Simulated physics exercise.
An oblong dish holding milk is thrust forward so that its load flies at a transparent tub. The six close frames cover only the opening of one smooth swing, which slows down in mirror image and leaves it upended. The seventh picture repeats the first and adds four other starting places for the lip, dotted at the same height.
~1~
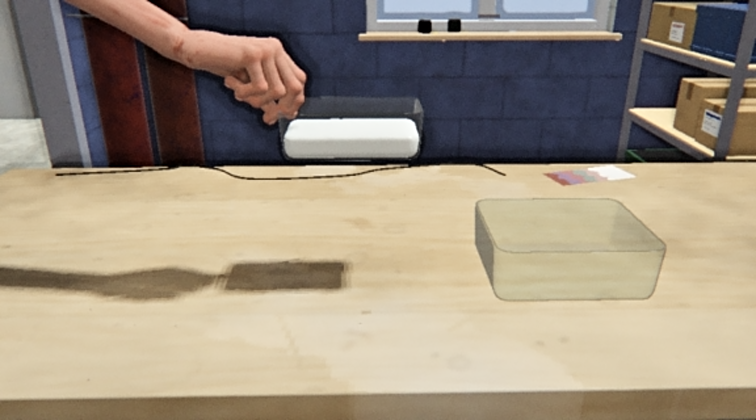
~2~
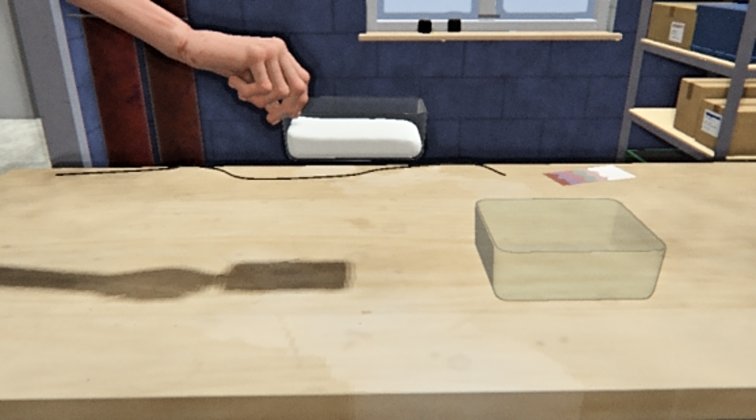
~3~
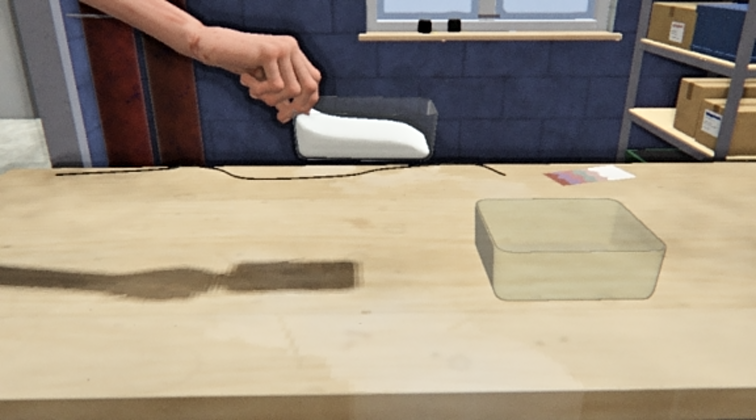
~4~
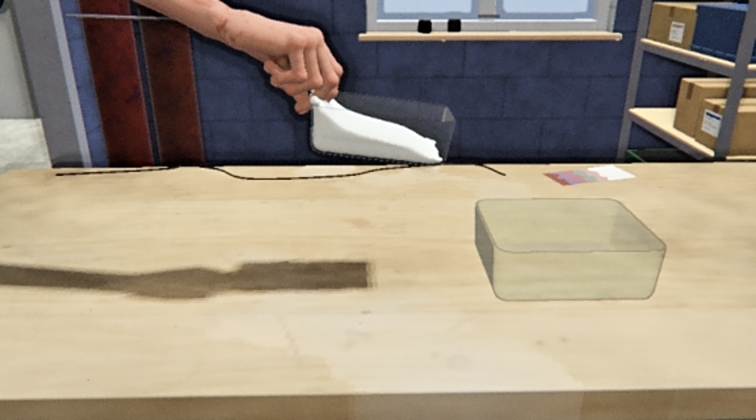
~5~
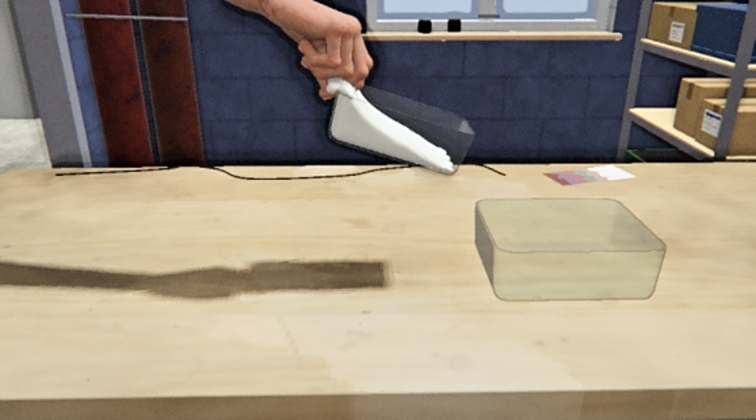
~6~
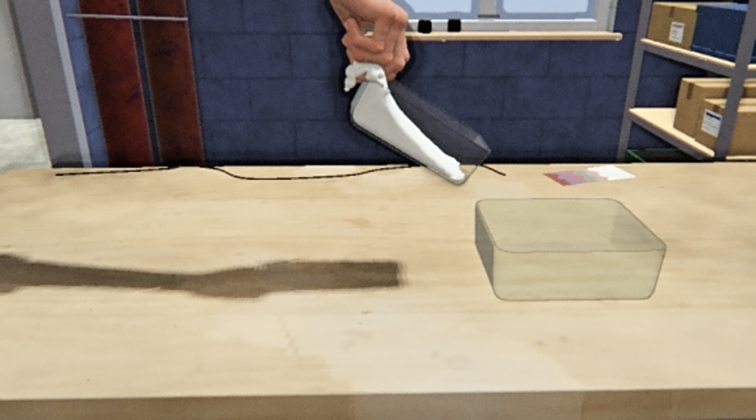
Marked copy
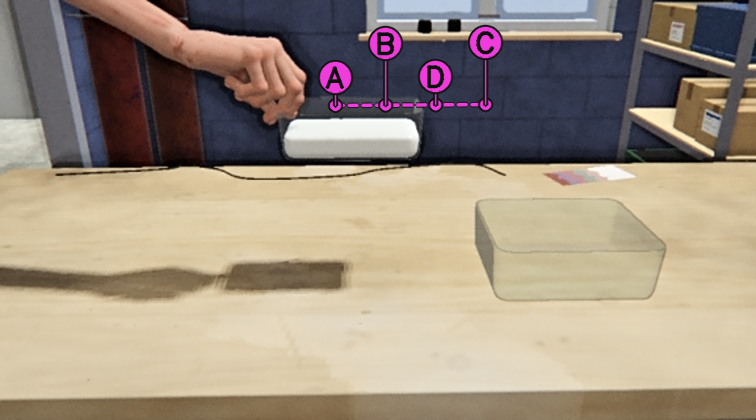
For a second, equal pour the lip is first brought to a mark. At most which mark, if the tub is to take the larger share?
Place B.
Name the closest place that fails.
It is A.
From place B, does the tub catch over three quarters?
No.
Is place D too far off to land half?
No.
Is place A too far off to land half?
Yes, that goes wrong.
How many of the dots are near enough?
Three.
In magenta, A at (335, 105); B at (385, 105); C at (485, 104); D at (435, 104).
With A, about 35 % lands in the tub, 57 % falls short and 8 % goes beside or beyond.
With B, about 64 % lands in the tub, 25 % falls short and 11 % goes beside or beyond.
With C, about 65 % lands in the tub, 5 % falls short and 30 % goes beside or beyond.
With D, about 74 % lands in the tub, 7 % falls short and 19 % goes beside or beyond.
